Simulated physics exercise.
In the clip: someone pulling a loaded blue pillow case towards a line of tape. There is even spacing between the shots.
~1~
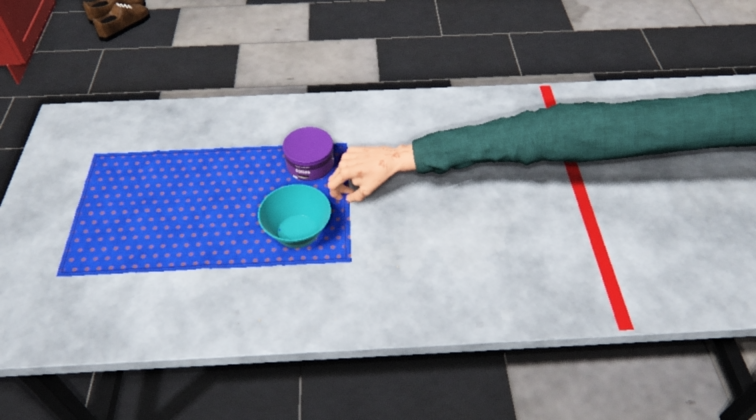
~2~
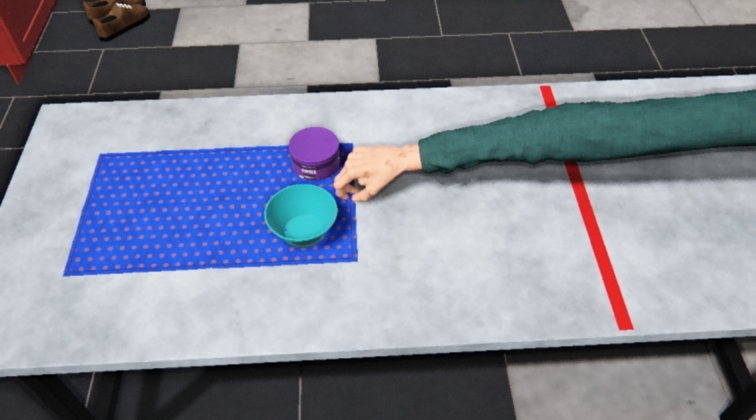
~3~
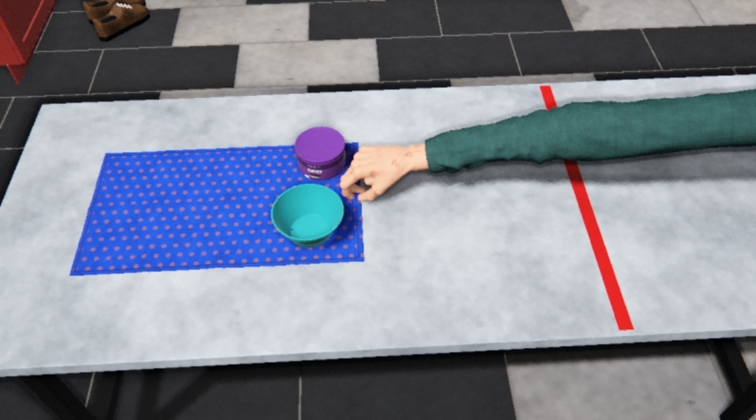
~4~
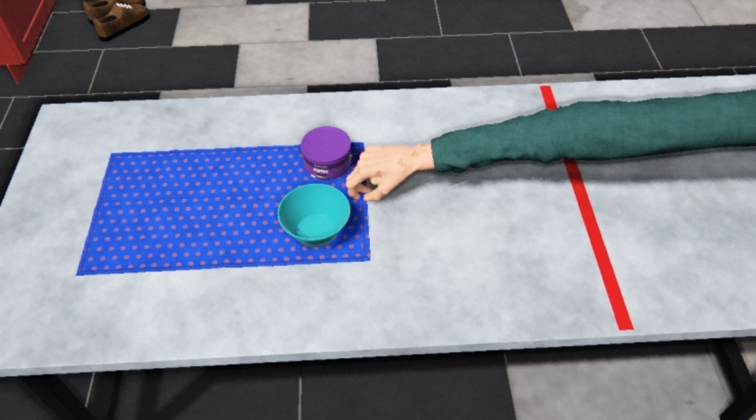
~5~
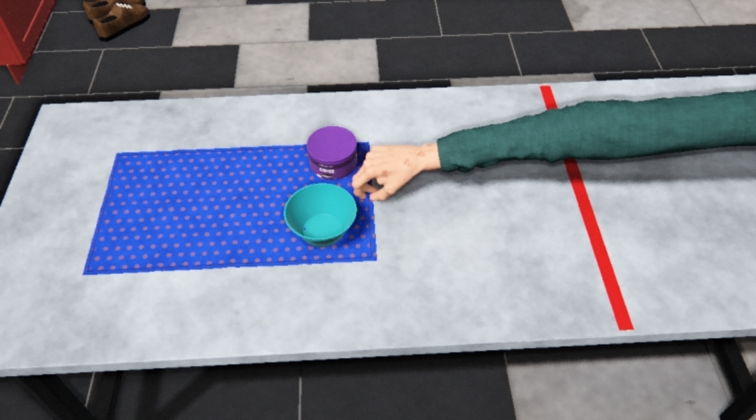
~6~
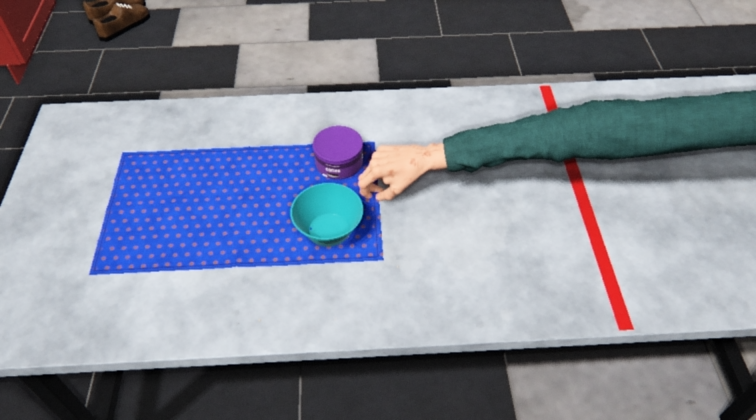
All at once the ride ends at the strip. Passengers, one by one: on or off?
Purple tub - on. Turquoise bowl - on.
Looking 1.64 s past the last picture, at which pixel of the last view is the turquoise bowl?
Look around (534, 211) in the last picture.
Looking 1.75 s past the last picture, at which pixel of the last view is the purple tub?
At that time it is near pixel (536, 144).
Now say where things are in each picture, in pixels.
The first frame shows pillow case end (351, 262); purple tub (308, 144); turquoise bowl (294, 212); tape (619, 306).
The second frame shows pillow case end (358, 262), far hem (63, 277); turquoise bowl (301, 211).
The third frame shows pillow case end (364, 262); purple tub (320, 143).
The fourth frame shows pillow case end (371, 261), far hem (76, 276); turquoise bowl (314, 211).
The fifth frame shows pillow case end (377, 261); purple tub (332, 143).
The sixth frame shows pillow case end (383, 261), far hem (89, 275); purple tub (338, 143); turquoise bowl (327, 210); tape (619, 306).
Then, 1.64 s after the last picture, hem at the tape; purple tub on the cloth near (529, 144); turquoise bowl on the cloth near (533, 211).
Then, 1.75 s after the last picture, hem at the tape; purple tub on the cloth near (537, 144); turquoise bowl on the cloth near (541, 210).
At rest, hem at the tape; purple tub on the cloth near (537, 144); turquoise bowl on the cloth near (541, 210). The purple tub keeps its seat and the turquoise bowl stays on the cloth.
